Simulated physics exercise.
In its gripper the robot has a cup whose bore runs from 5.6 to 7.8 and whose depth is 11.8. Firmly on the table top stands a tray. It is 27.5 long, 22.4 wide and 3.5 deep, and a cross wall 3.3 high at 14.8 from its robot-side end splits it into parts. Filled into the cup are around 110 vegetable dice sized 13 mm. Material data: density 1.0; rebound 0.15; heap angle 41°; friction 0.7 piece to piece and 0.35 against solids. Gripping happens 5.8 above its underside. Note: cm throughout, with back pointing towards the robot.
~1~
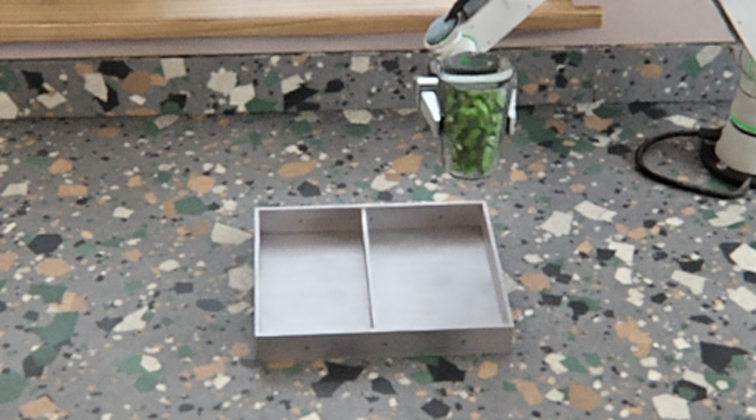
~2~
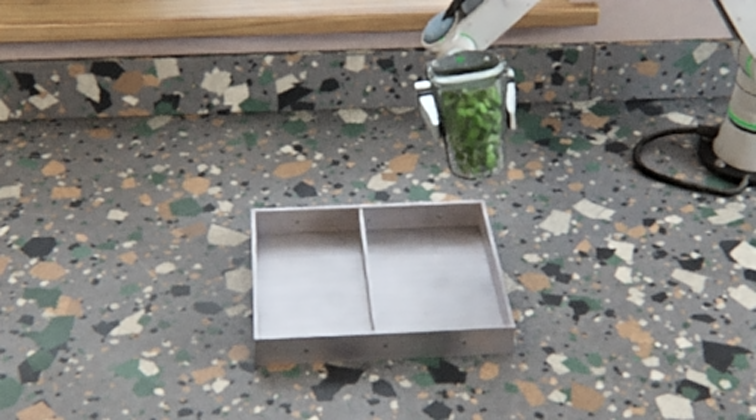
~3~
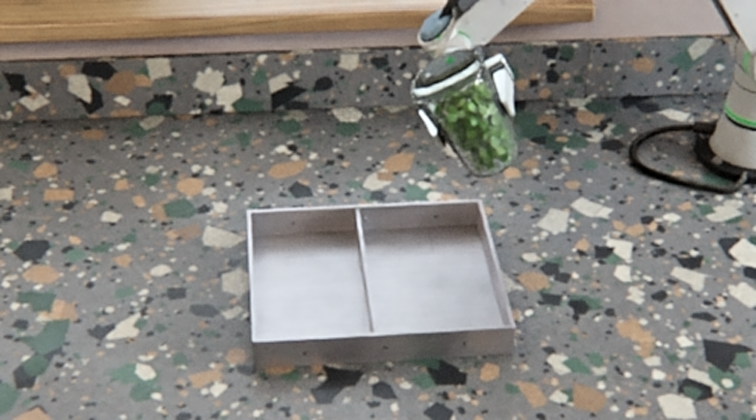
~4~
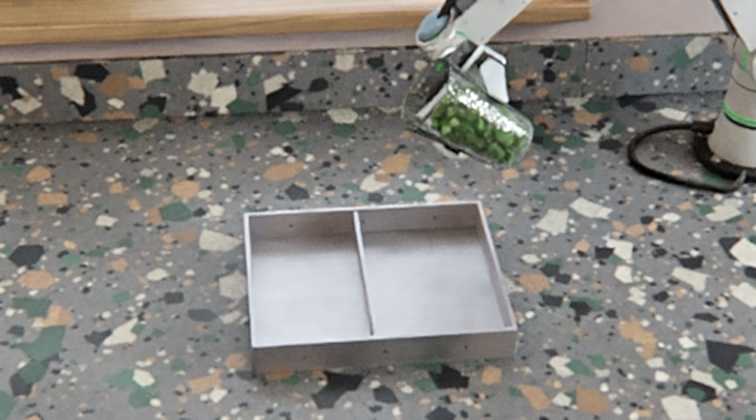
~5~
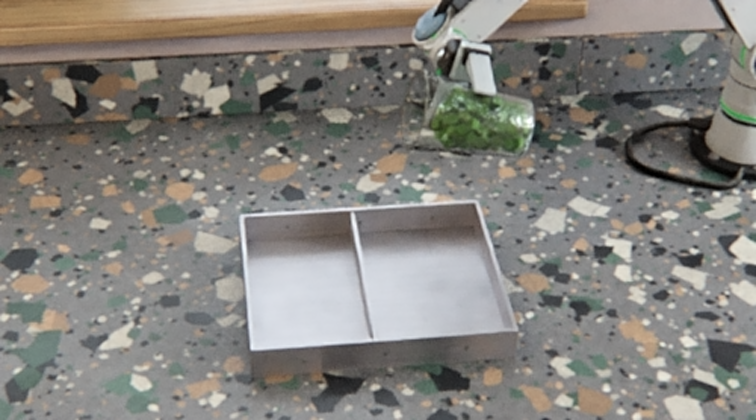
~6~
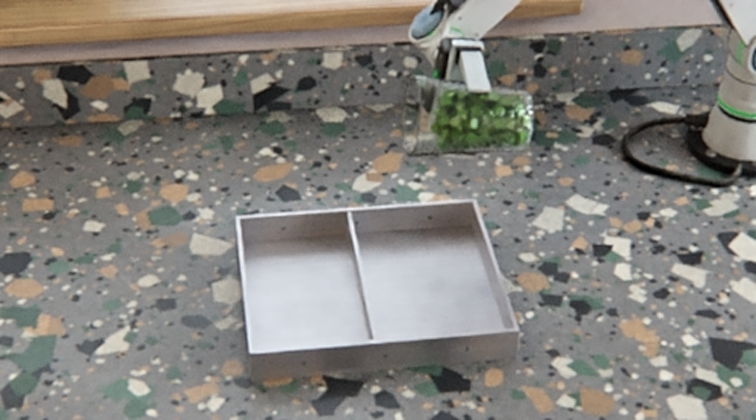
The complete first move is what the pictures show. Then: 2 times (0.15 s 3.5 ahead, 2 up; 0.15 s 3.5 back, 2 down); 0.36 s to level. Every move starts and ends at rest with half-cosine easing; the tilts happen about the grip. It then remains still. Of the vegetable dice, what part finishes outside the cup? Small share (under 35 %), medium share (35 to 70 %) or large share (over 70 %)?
A medium share.
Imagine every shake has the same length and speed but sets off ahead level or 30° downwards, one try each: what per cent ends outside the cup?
Some 45 and 20 per cent.
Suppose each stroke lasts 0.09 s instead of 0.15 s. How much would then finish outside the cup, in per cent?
Estimate for that case: 100 %.
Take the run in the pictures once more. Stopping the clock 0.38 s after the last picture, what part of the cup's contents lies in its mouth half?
Mouth half share: Roughly 60 %.
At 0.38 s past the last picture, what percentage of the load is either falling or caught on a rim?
My guess is some 7 in a hundred.
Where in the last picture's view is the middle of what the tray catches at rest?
Roughly at (336, 294) in the last picture.
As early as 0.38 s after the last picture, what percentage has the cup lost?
So far around 20 % is out.
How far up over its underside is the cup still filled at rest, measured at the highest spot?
Roughly 6.0 cm.
Then, 0.38 s later, tilted 83° forward, highest piece 25 above the table; 88 in the cup, 11 in the far-side part, 5 in the robot-side part, 8 in flight or on a rim.
Then, 0.77 s later, tilted 46° forward, highest piece 26 above the table; 53 in the cup, 39 in the far-side part, 19 in the robot-side part, 1 in flight or on a rim.
Then, 1.16 s later, level, highest piece 24 above the table; 53 in the cup, 40 in the far-side part, 19 in the robot-side part.
Then, 2.21 s later, level, highest piece 24 above the table; 53 in the cup, 40 in the far-side part, 19 in the robot-side part.
At rest, 53 in the cup, 40 in the far-side part, 19 in the robot-side part. That is 53 % outside the cup.
